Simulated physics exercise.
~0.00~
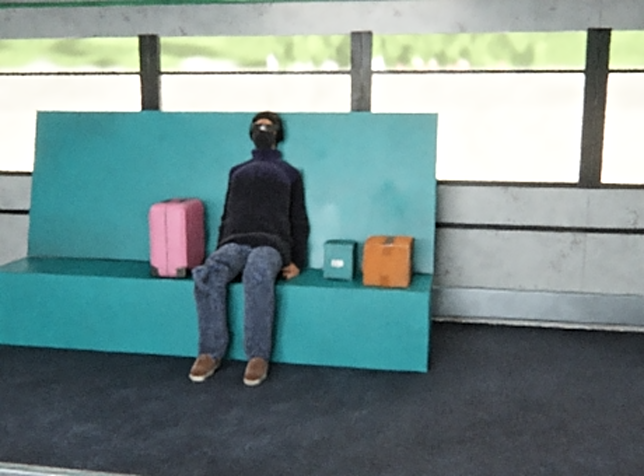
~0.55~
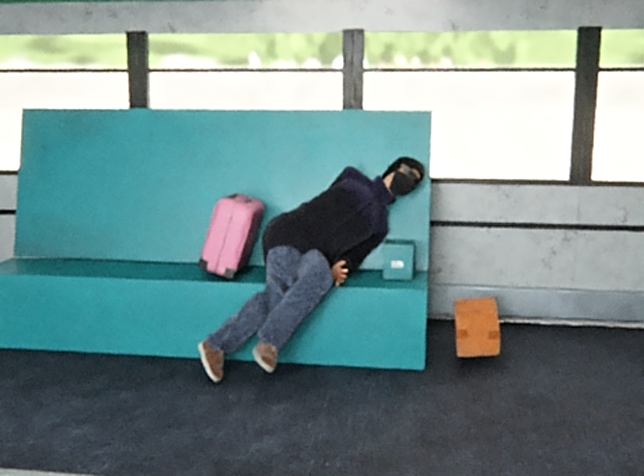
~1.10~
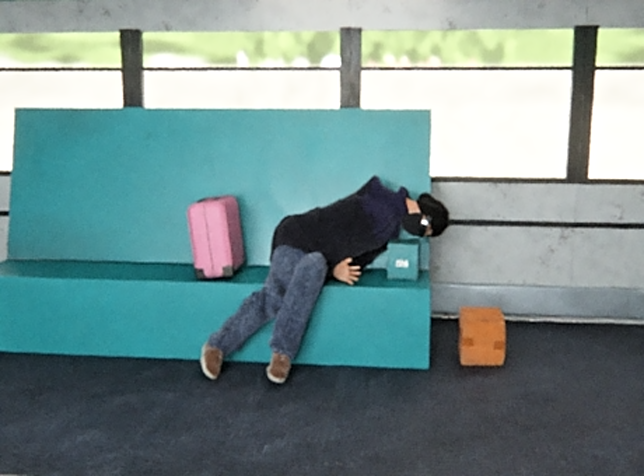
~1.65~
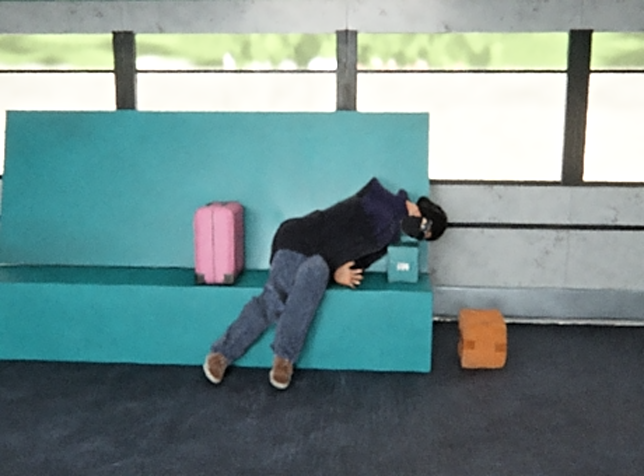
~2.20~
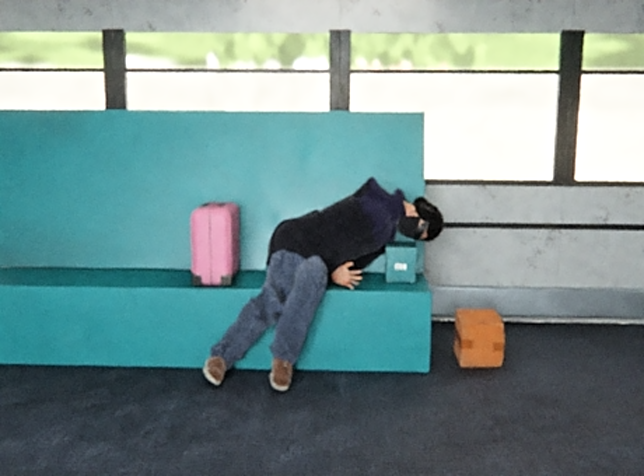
In this clip, a limp masked passenger sits on a teal bench among a pink case, a teal tub and an orange holdall, then slumps right as the holdall tumbles to the floor; the case rocks upright, and the passenger's hips, case and tub stay on the seat.
